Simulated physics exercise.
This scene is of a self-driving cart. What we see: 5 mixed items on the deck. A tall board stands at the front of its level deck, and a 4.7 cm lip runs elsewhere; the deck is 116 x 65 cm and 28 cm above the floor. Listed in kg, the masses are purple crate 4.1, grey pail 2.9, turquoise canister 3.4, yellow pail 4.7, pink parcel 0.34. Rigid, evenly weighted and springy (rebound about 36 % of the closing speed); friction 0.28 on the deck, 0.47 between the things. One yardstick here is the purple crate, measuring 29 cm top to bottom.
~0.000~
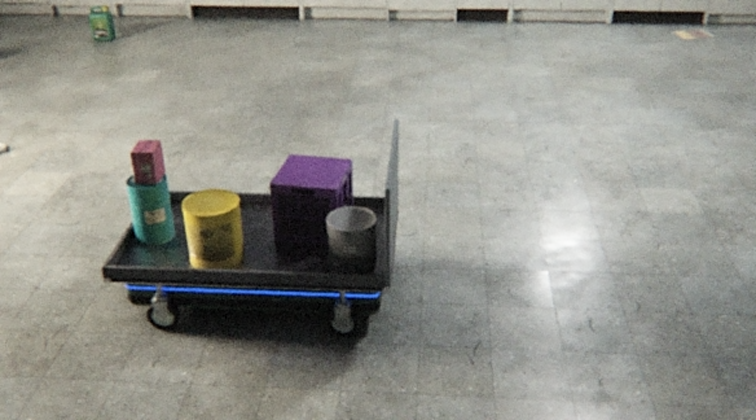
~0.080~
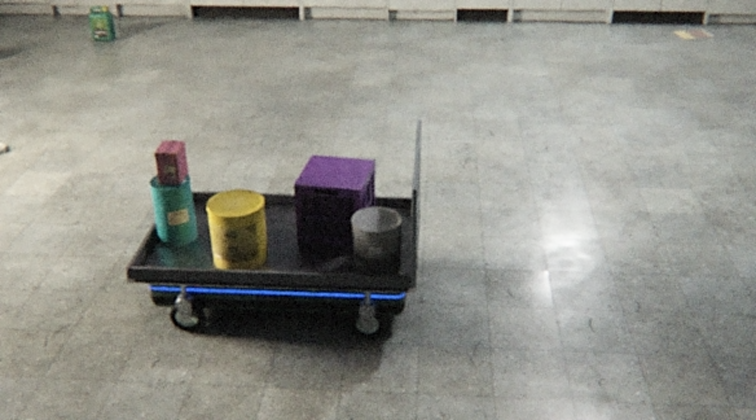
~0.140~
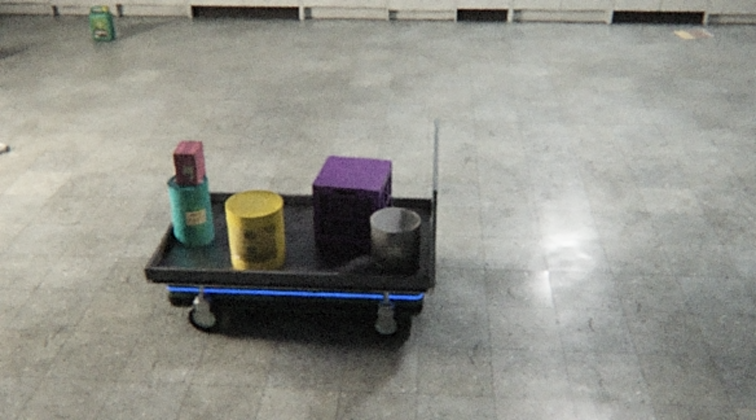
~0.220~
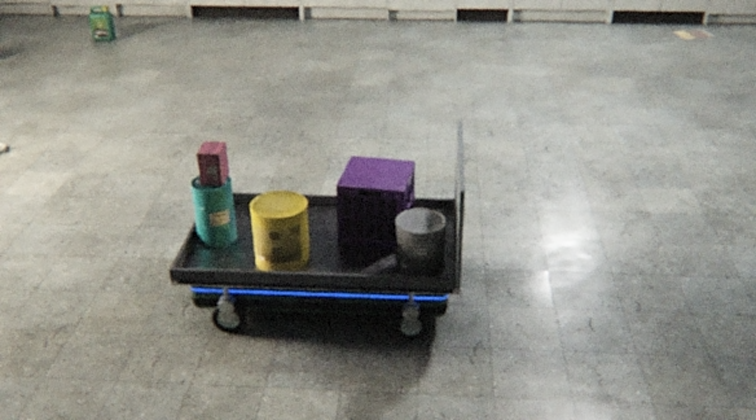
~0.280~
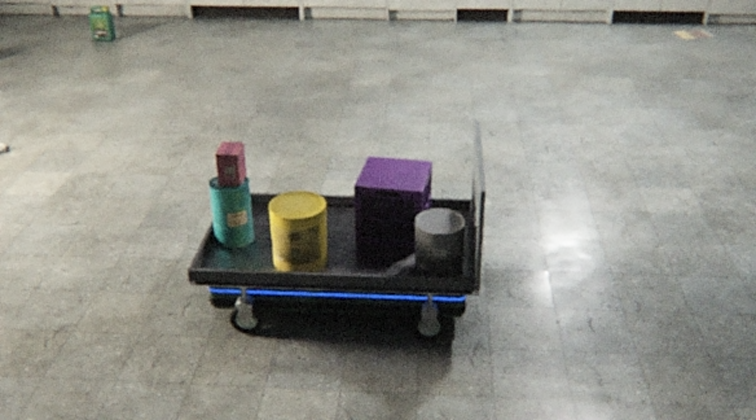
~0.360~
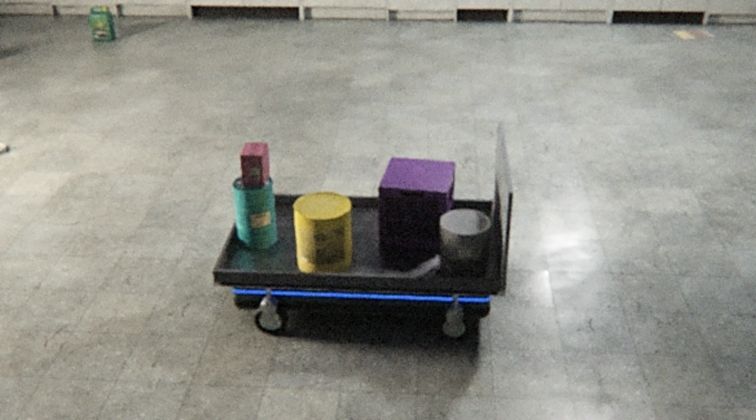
A low black cart with a blue strip along its side rolls steadily to the right across a grey tiled floor, its tall board leading. It carries a turquoise canister topped by a pink parcel, a yellow pail, a purple crate and a grey pail, which all keep their places on the deck.
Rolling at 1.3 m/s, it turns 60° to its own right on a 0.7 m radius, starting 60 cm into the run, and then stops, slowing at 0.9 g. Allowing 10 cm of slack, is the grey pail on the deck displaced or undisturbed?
The grey pail is displaced.
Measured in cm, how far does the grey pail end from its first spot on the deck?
Around 32 centimetres.
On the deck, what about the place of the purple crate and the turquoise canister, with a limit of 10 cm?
Here the purple crate is left in place, and the turquoise canister moves off.
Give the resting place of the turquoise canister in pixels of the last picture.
It ends up at about (537, 310).
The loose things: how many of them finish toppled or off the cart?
In all, 0.
After 0.66 s, cart has run 86 cm, turned 9°; grey pail slid 9 cm near (558, 255); purple crate slid 6 cm.
After 0.96 s, cart has run 125 cm, turned 41°; grey pail slid 31 cm near (646, 318); purple crate slid 6 cm; yellow pail slid 3 cm.
After 1.26 s, cart has run 164 cm, turned 60°; grey pail slid 33 cm; purple crate slid 3 cm; yellow pail slid 3 cm.
After 1.56 s, cart has run 173 cm, turned 60°, stopped; grey pail slid 32 cm; yellow pail slid 19 cm; pink parcel slid 18 cm.
At rest (2.1 s), not toppled but over 10 cm from the start, grey pail, turquoise canister, yellow pail and pink parcel; purple crate in place, give or take 10 cm.
